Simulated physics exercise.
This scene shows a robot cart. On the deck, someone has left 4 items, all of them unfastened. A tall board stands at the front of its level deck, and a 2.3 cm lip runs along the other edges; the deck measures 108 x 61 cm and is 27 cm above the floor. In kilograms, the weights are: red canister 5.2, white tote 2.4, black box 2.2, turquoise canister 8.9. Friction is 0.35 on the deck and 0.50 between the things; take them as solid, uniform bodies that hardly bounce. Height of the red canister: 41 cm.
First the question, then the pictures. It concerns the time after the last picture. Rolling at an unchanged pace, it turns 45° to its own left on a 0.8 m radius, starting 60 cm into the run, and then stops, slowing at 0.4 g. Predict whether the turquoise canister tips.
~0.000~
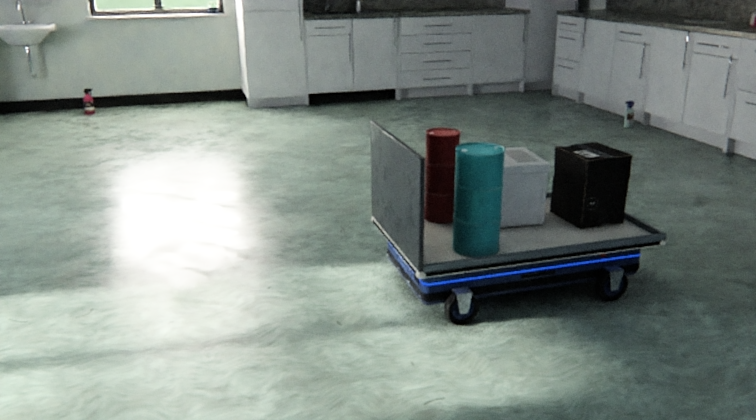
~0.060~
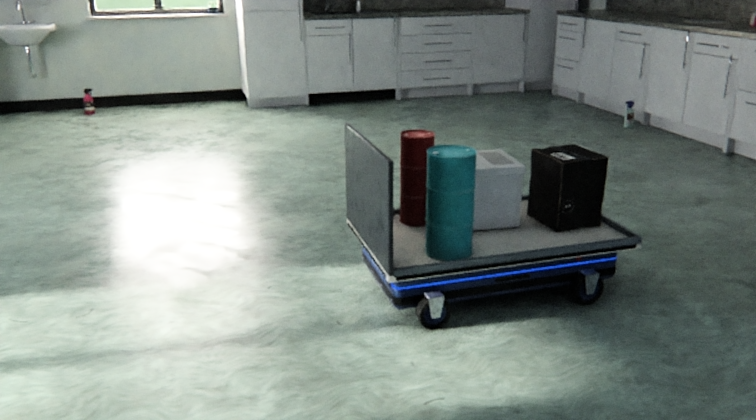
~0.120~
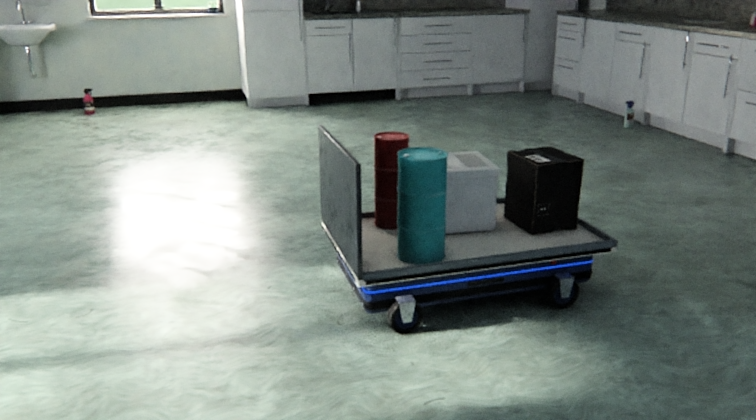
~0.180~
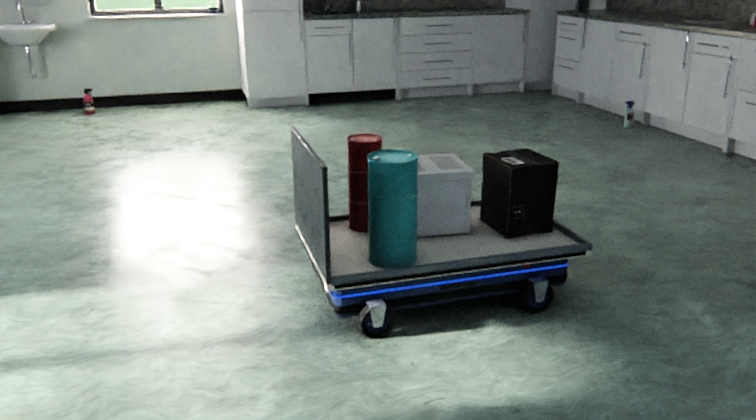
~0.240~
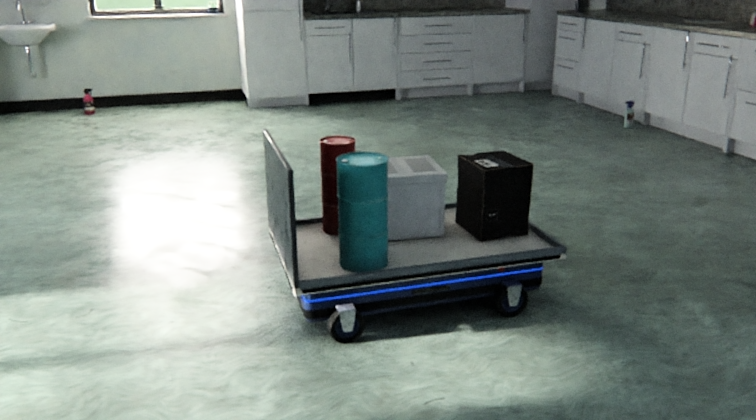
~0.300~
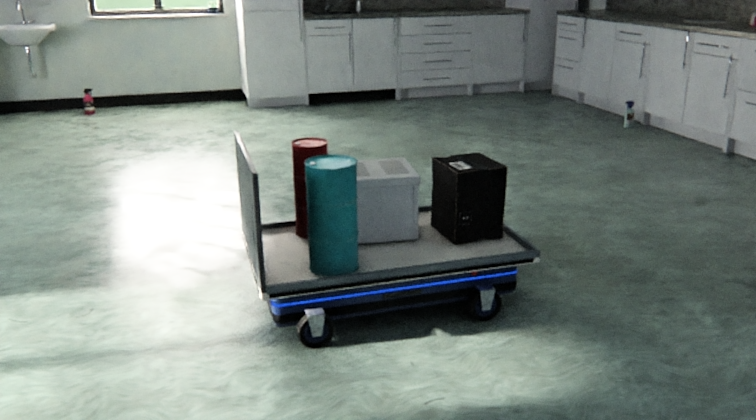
The ride leaves it on its base.
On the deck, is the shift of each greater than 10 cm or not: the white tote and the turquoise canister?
First the white tote: It stays in position; then the turquoise canister: It departs its position.
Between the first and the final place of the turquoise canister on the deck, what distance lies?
It ends about 38 centimetres from where it started.
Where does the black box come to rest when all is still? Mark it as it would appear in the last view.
Near (132, 318).
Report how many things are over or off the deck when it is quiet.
Count: 1.
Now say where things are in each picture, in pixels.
The first picture shows cart 0 cm along; turquoise canister (478, 200); red canister (442, 176).
The second picture shows cart 12 cm along; black box (566, 187); red canister (417, 178).
The third picture shows cart 24 cm along; white tote (452, 192); black box (542, 190).
The fourth picture shows cart 36 cm along; red canister (365, 183); white tote (427, 195).
The fifth picture shows cart 48 cm along; black box (493, 195); red canister (339, 186).
The sixth picture shows cart 60 cm along; turquoise canister (332, 215); white tote (375, 200).
After 0.60 s, cart 120 cm along, turned 32°; red canister now off the deck; turquoise canister leaning 3° near (179, 247); white tote slid 4 cm.
After 0.90 s, cart 176 cm along, turned 45°; turquoise canister leaning 9° near (8, 343); black box slid 9 cm.
After 1.40 s, cart 204 cm along, turned 45°, stopped; turquoise canister leaning 22°; black box slid 16 cm; white tote slid 6 cm.
At rest (3.2 s), off the deck and tipped over, red canister; not toppled but over 10 cm from the start, black box and turquoise canister; the last one in place, give or take 10 cm.
